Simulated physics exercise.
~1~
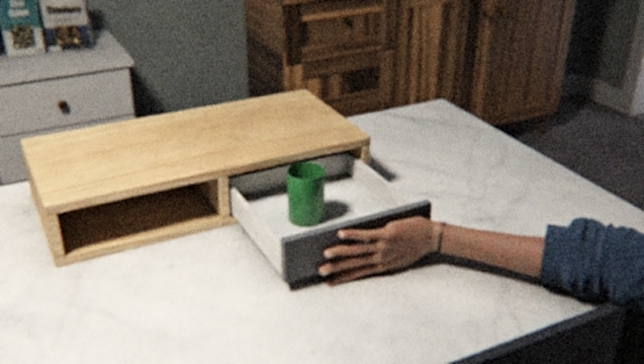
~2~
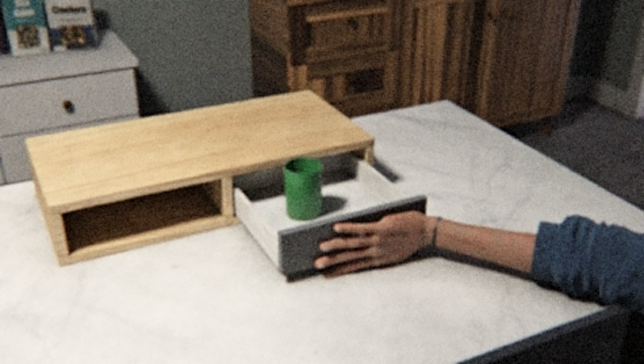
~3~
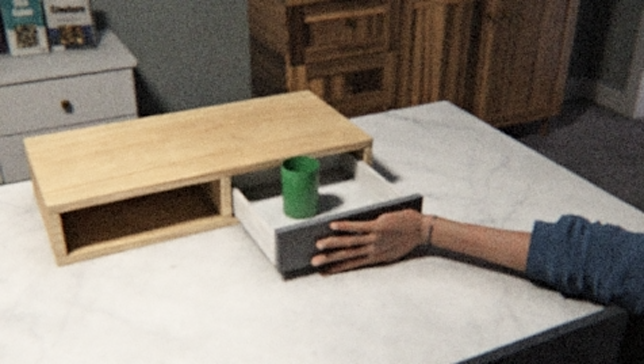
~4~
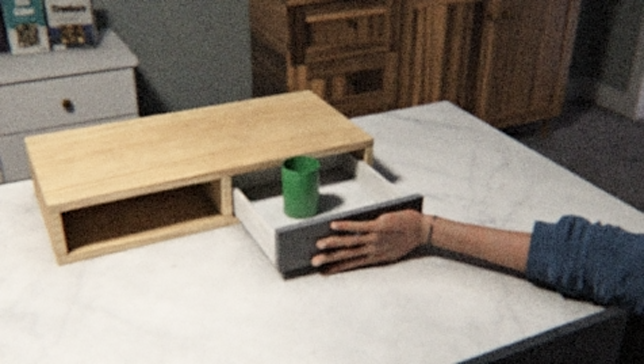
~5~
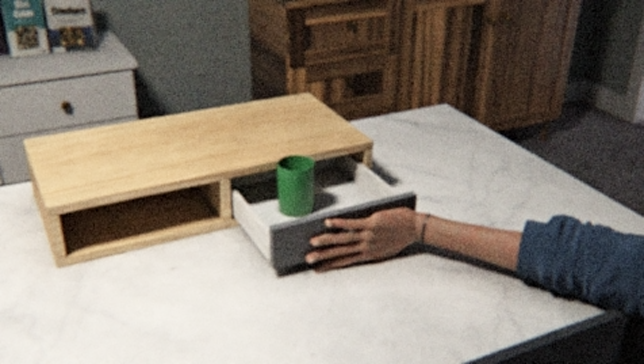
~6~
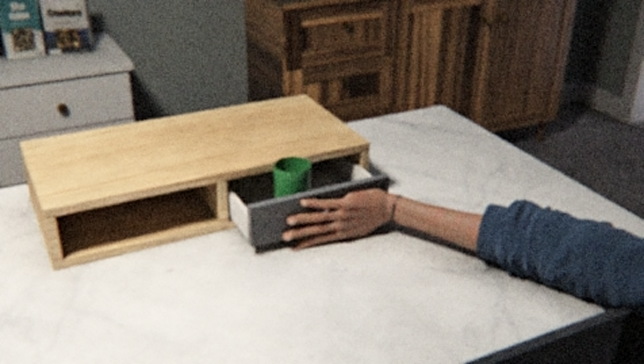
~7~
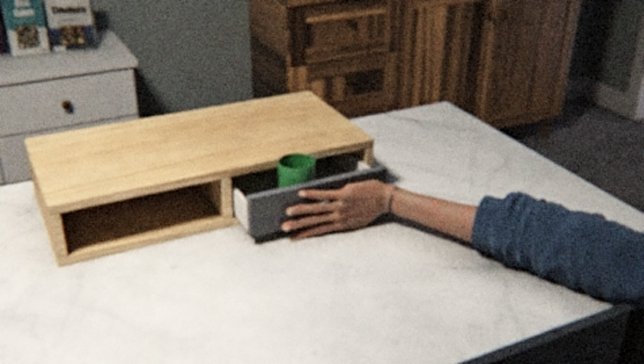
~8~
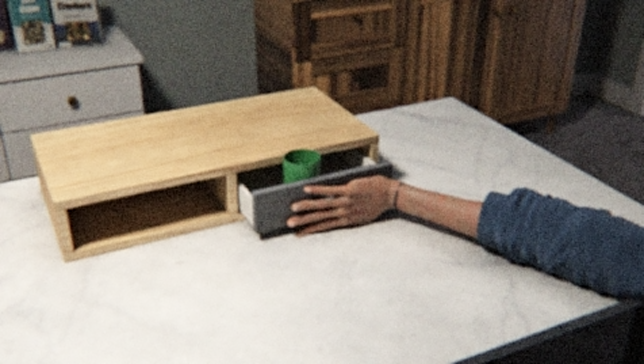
A grey-fronted drawer stands open on the right side of a low, light wooden chest, which sits on a white marbled tabletop seen from slightly above by a gently swaying camera. An upright green beaker rests inside it, and a hand in a dark blue sleeve lies against its front from the right. Behind are a pale cabinet at left and brown wooden furniture. The hand eases the drawer inward a little, then pushes it clearly farther, the beaker riding along upright. Finally the drawer stops short and stays ajar, the hand still against it.
